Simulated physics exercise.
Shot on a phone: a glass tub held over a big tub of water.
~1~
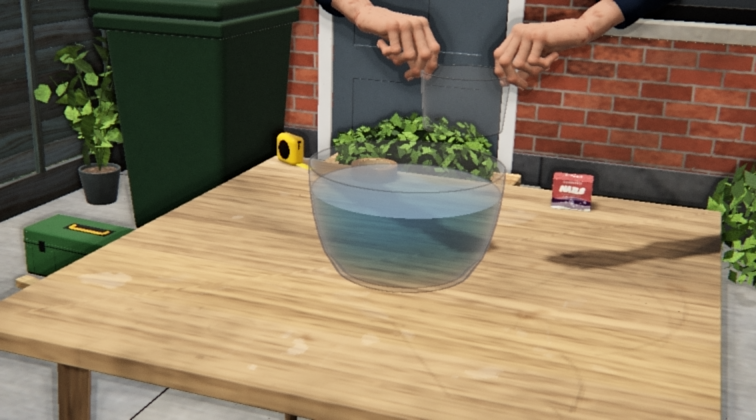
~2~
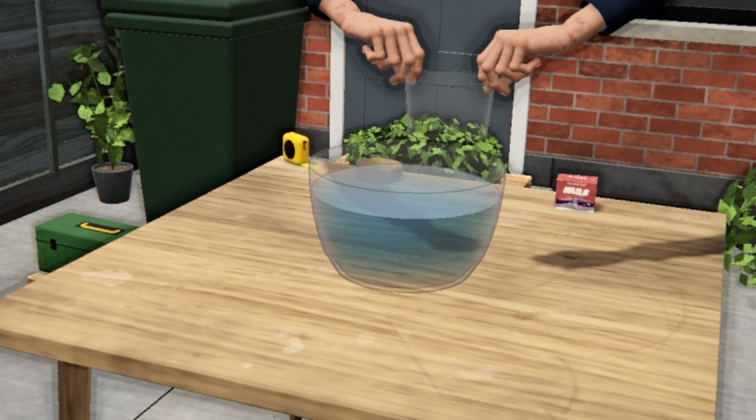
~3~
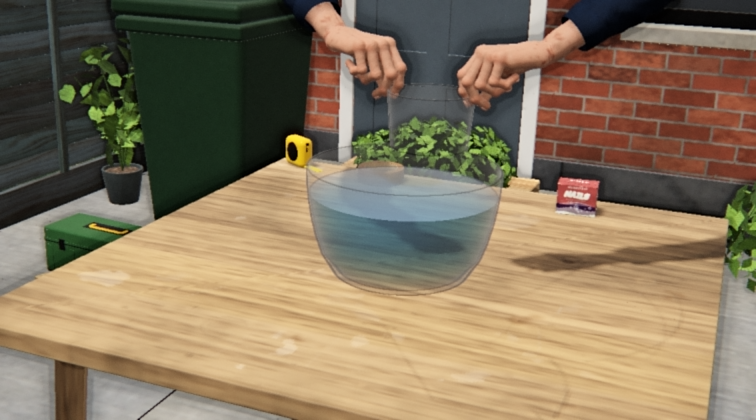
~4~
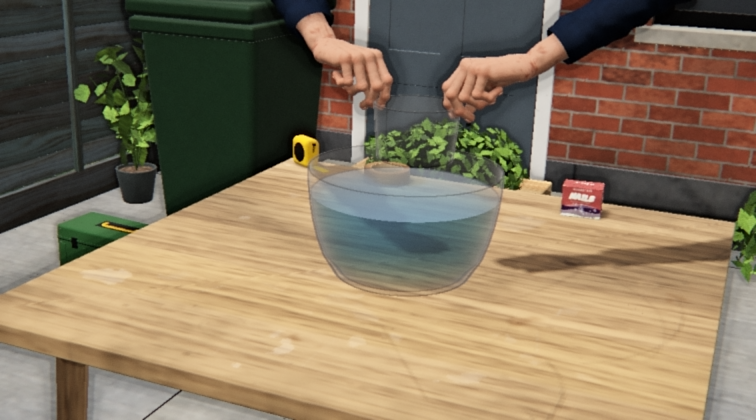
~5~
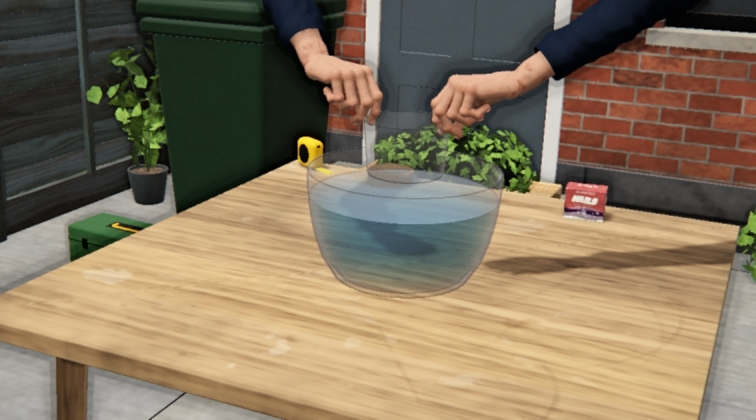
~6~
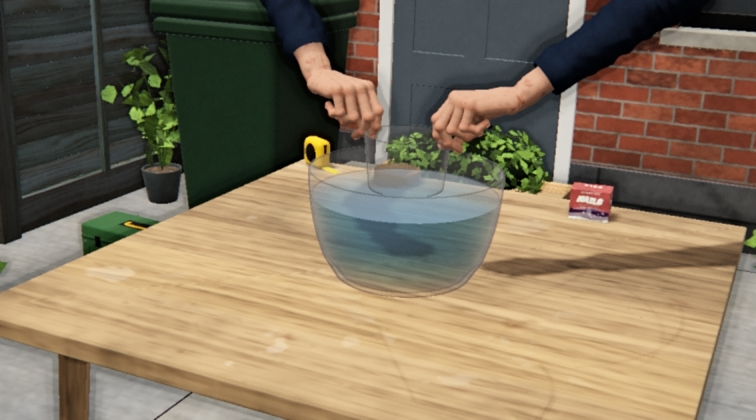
The footage shows two hands holding an empty, clear tub above a larger transparent tub of water on a wooden table, then gradually lowering it, drifting slightly left, until it is just over the water's surface.
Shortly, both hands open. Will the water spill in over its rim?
No.
Soon after, the tub dips into the water.
Later, it bobs and steadies.
In the end, the tub floats with most of its side showing.
